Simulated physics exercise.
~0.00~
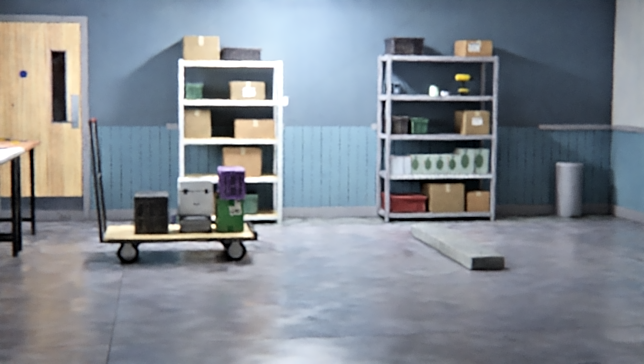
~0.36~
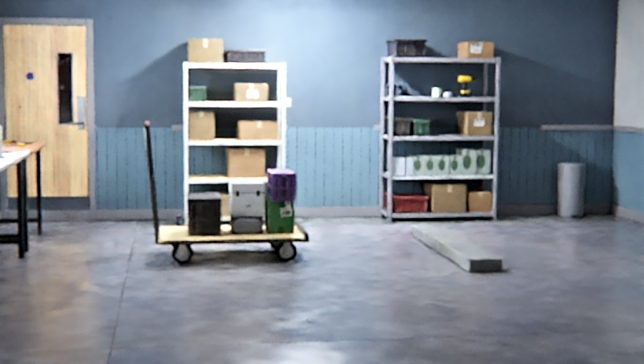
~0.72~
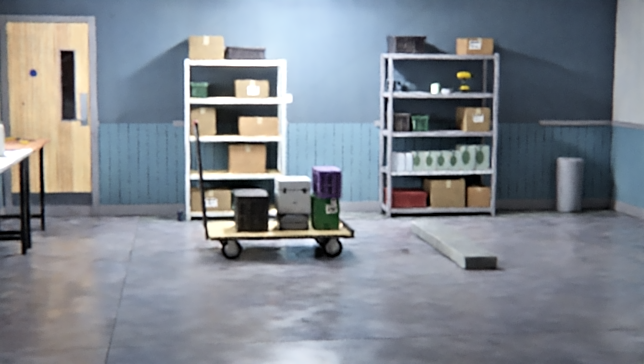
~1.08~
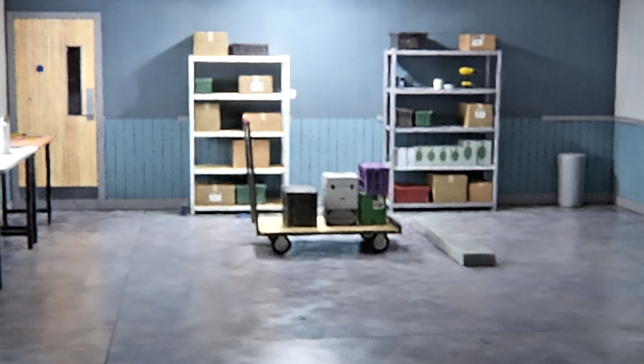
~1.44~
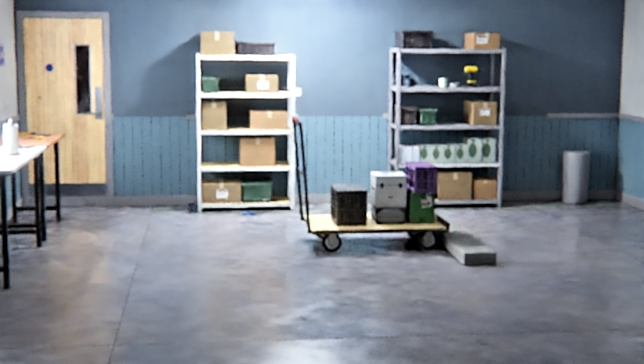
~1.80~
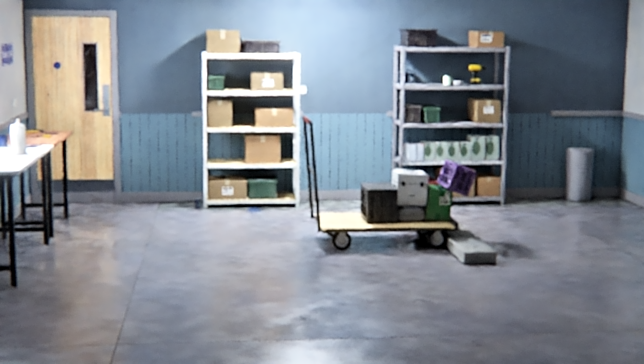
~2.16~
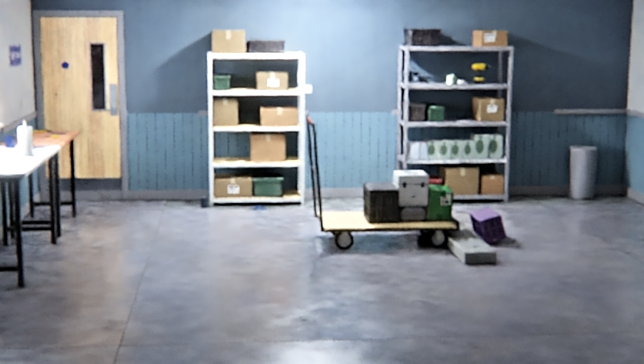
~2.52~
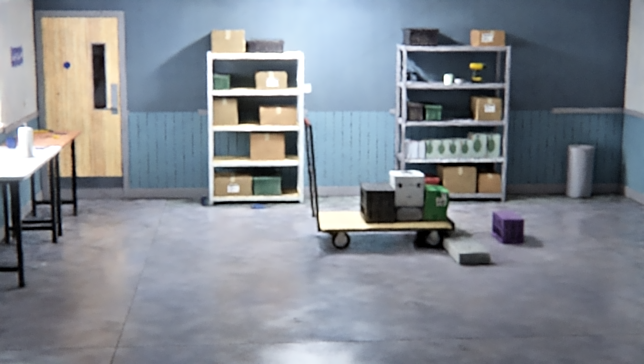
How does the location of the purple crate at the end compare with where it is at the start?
At the start the purple crate sits on top of the green carton on the trolley, towards the left of the room. By the end it rests on the floor to the right of the trolley, just past the kerb.
